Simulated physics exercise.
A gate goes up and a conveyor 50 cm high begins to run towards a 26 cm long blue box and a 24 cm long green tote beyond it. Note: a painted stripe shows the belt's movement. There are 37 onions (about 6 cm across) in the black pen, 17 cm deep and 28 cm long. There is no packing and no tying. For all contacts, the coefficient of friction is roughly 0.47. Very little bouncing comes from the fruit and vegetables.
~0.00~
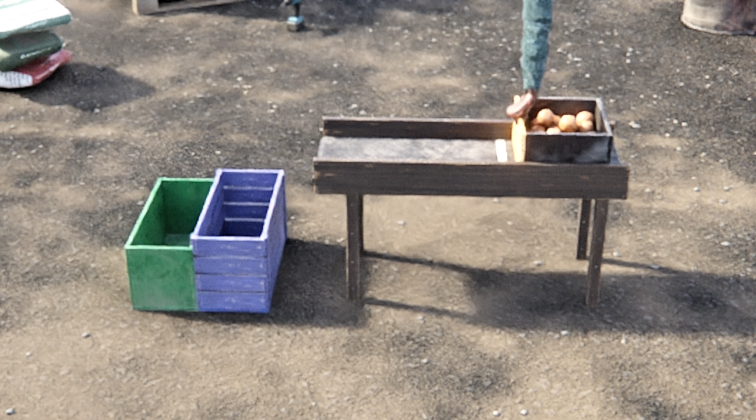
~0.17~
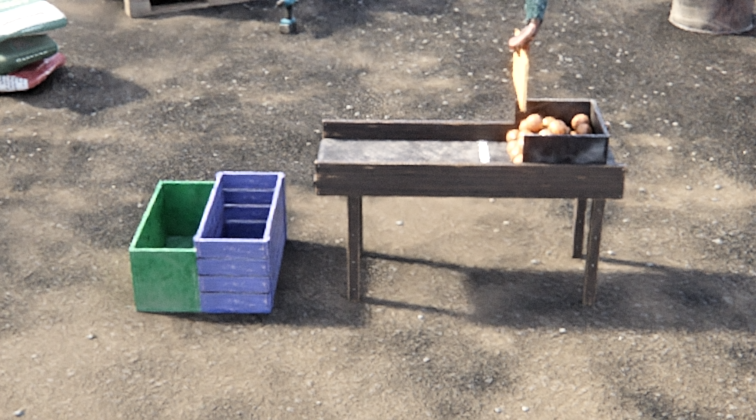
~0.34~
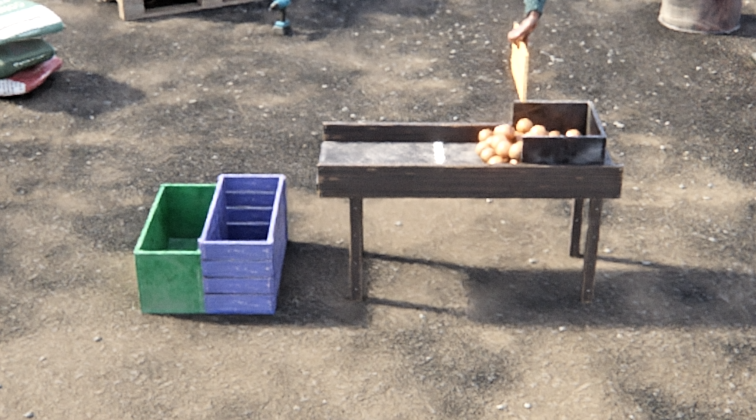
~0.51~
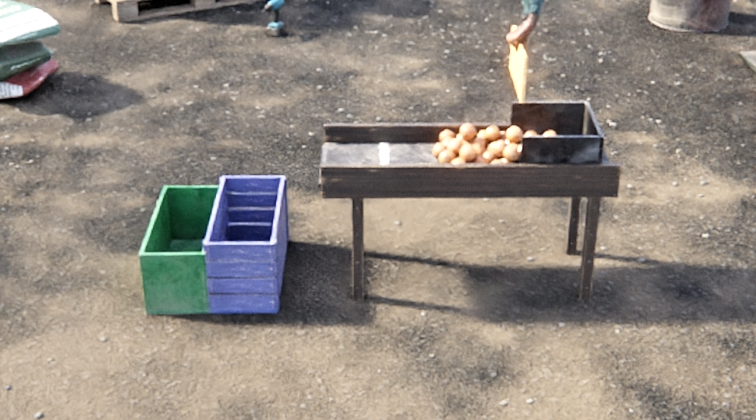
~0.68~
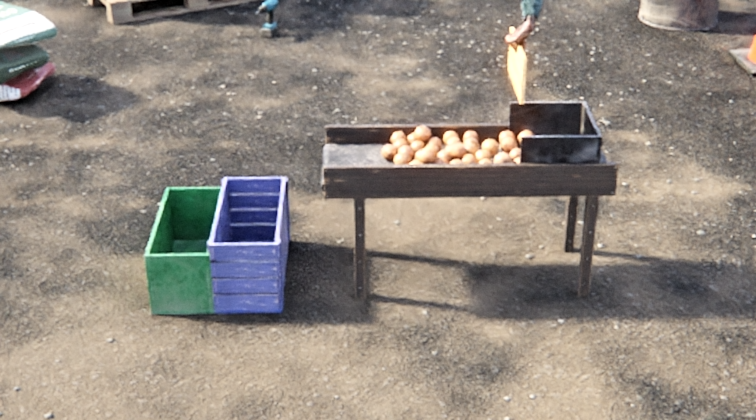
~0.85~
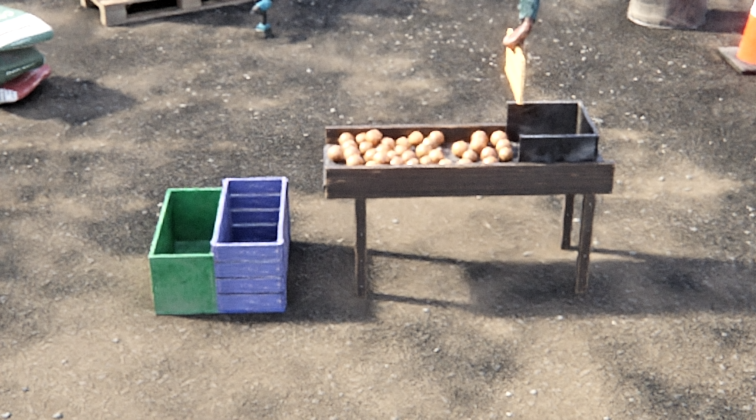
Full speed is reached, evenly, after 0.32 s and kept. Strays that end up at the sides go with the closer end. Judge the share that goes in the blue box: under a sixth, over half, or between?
The share there will exceed one half.
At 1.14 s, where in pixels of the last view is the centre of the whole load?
The middle of the load sits near (332, 154).
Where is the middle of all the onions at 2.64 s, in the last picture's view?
(254, 264).
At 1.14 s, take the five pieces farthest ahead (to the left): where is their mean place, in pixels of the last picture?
They'd be centred about (262, 207) in the last picture.
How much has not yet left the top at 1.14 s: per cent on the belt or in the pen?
Around 50 %.
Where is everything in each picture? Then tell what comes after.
In the first picture (each is followed by its nearest rim corner in this view), black pen, (609, 134); blue box, (261, 239); 0 cm of belt gone by; none out.
The second picture shows black pen, (605, 136); 6 cm of belt gone by.
The third picture shows black pen, (603, 137); 22 cm of belt gone by; 11 out.
The fourth picture shows black pen, (600, 136); 43 cm of belt gone by; 23 out.
The fifth picture shows black pen, (598, 136); 63 cm of belt gone by; 29 out.
The sixth picture shows black pen, (595, 135); blue box, (278, 243); 84 cm of belt gone by; 36 out, the lowest onion at (470, 158).
After 1.14 s, 4 in the blue box, 19 on the belt and 14 in the air.
After 1.49 s, 24 in the blue box, 8 on the belt and 5 in the air.
After 2.00 s, 34 in the blue box, 1 on the belt and 2 in the air.
Outcome (at 2.64 s), 37 in the blue box. Asked share, 37 of 37, 100 per cent.
